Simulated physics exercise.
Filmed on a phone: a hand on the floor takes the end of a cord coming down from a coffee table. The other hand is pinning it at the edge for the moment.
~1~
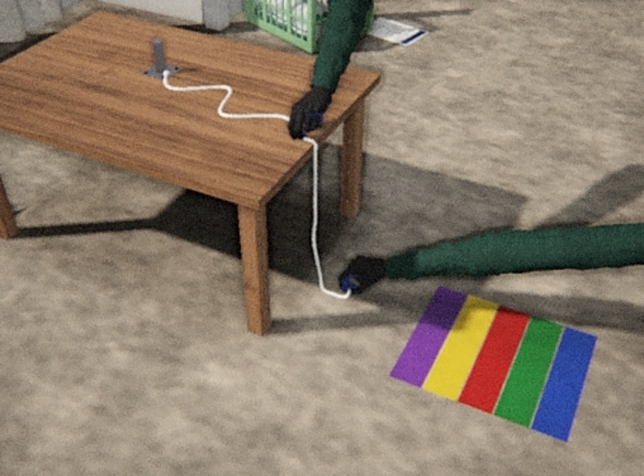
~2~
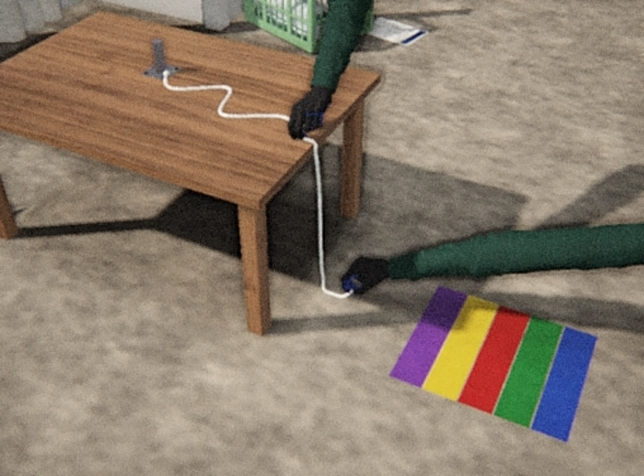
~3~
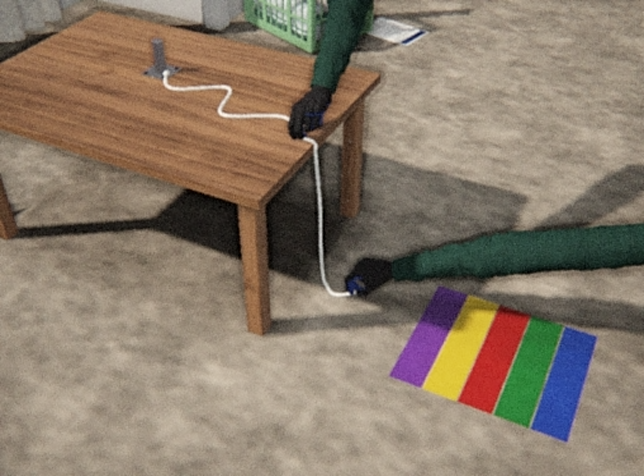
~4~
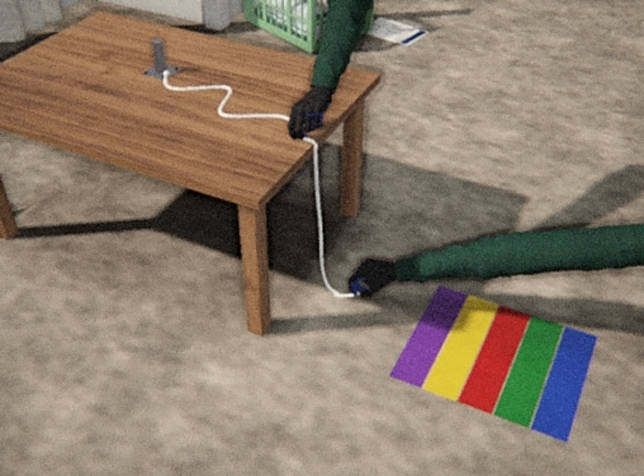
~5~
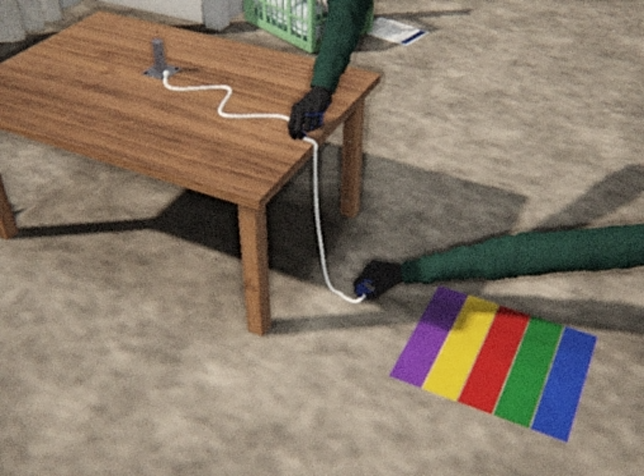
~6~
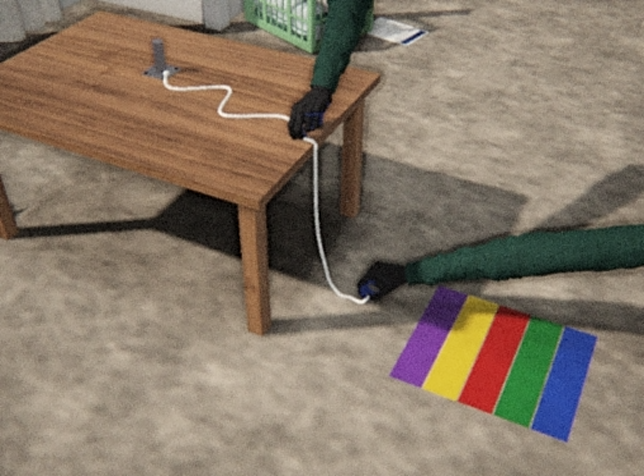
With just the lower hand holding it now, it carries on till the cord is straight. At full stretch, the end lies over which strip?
Over the green strip.
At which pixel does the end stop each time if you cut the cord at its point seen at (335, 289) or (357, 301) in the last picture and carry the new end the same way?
Try 1: (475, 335); try 2: (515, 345).
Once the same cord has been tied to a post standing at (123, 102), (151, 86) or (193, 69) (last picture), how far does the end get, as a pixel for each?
Going by the last picture, roughly (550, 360), (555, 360) and (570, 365).
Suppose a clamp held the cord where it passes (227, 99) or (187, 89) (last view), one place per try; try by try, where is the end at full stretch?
Around (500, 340), then around (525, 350).
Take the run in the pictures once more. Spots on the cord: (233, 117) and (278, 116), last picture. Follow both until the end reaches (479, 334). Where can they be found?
The two spots arrive at (291, 119) and (324, 137).
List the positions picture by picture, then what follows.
The first frame shows end (349, 290); purple (414, 364); yellow (448, 376); red (482, 388); green (518, 401); blue (555, 415).
The second frame shows end (352, 291); cord through (172, 88) (229, 95) (260, 116) (311, 142) (320, 211) (322, 268).
The third frame shows end (355, 292).
The fourth frame shows end (358, 293); cord through (172, 88) (229, 95) (260, 116) (311, 142) (319, 211) (322, 268).
The fifth frame shows end (364, 295).
The sixth frame shows end (368, 297); cord through (172, 88) (229, 95) (260, 116) (311, 142) (316, 210) (326, 269).
Early on, end near (479, 334); over yellow.
Midway, end near (518, 347); over red.
At the end of the slack, end near (540, 355); over green. It gets as far as the green strip.
